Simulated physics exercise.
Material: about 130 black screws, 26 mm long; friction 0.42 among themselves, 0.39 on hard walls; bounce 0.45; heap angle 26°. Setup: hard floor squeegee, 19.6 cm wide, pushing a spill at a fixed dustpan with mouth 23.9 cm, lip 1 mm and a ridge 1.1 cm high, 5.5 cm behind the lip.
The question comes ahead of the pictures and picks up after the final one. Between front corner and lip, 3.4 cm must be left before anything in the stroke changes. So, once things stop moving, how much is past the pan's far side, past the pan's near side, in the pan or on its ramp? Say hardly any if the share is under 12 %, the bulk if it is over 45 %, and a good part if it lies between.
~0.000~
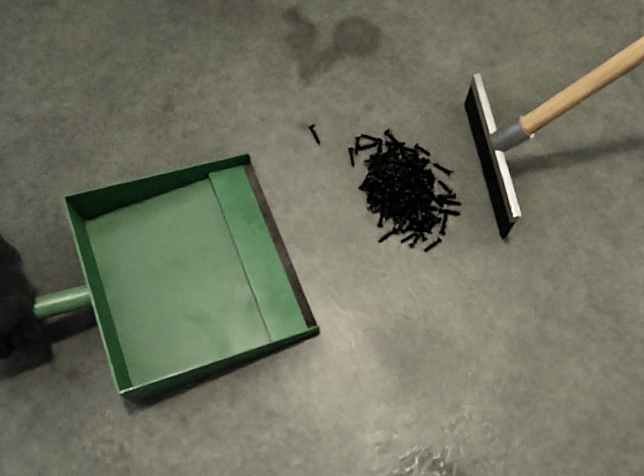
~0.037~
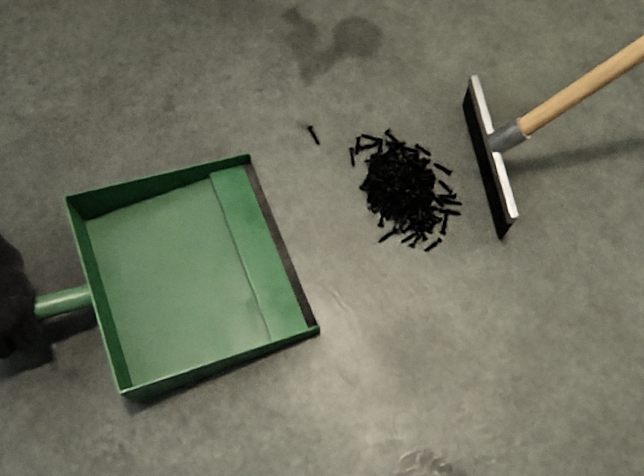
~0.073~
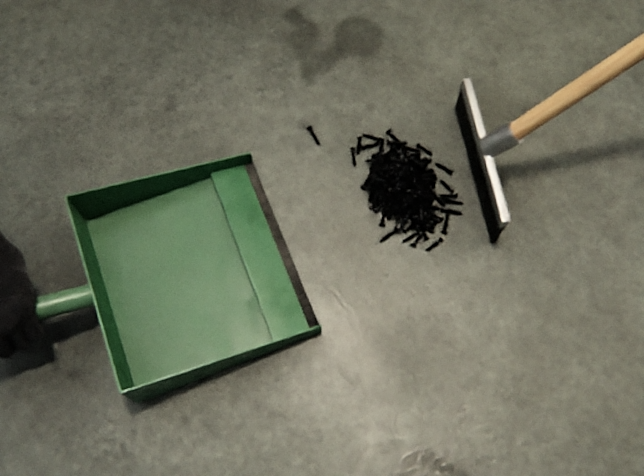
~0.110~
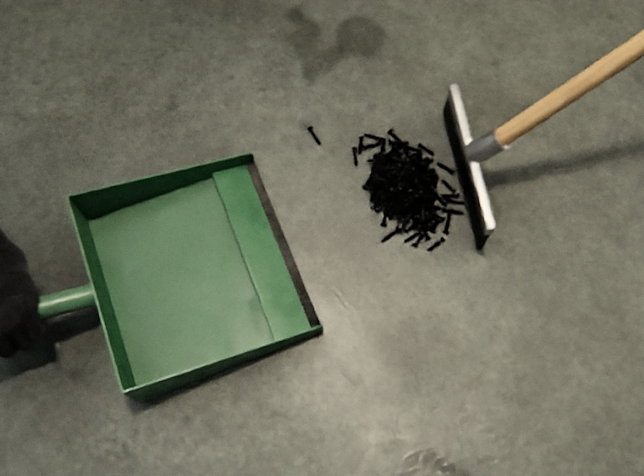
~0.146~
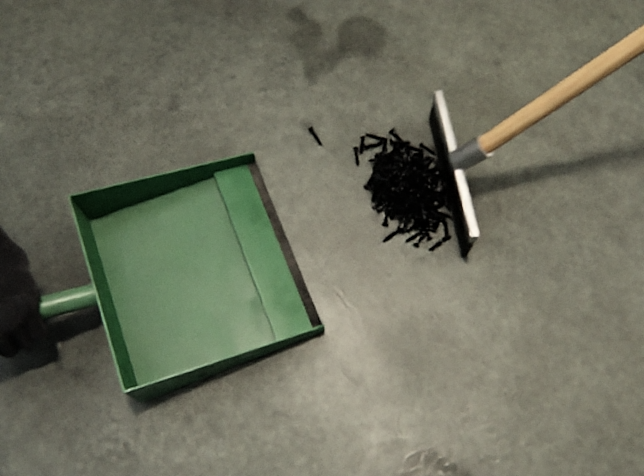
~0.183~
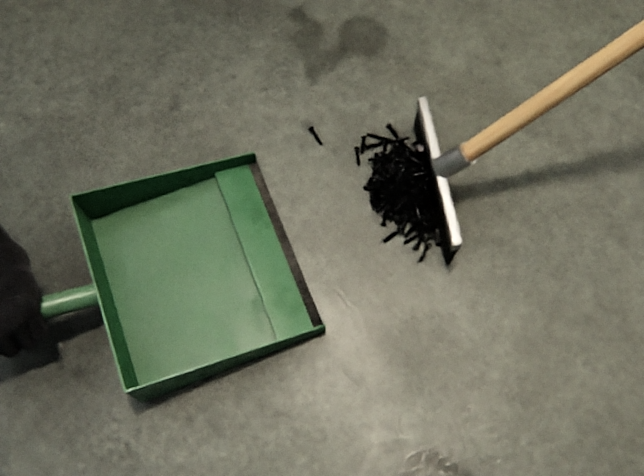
Far side - hardly any, near side - hardly any, pan - a good part.
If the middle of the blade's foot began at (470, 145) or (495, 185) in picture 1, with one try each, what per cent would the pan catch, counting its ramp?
Around 30 percent, then around 15 percent.
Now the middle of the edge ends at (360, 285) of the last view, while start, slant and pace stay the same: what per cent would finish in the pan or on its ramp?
Some 5 percent.
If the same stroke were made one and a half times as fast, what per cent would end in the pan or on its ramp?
It would come to roughly 50 percent.
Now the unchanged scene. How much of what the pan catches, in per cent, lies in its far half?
I'd put it near 40 per cent.
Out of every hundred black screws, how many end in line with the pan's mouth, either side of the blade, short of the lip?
It comes to some 80 percent.
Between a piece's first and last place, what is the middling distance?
Roughly 16 cm.
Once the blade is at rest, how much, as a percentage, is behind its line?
Near 5 percent, give or take.
After 0.30 s, middle of the blade 11 cm from the lip; 0 % over the lip, far side 0 %, near side 0 %.
After 0.38 s, middle of the blade 7 cm from the lip; 0 % over the lip, far side 5 %, near side 0 %.
Then, at 0.59 s, middle of the blade 6 cm from the lip; 20 % over the lip, far side 5 %, near side 0 %.
At rest (1.1 s), far side 5 %, near side 0 %, pan 15 %, in front of the lip or behind the blade 80 %.
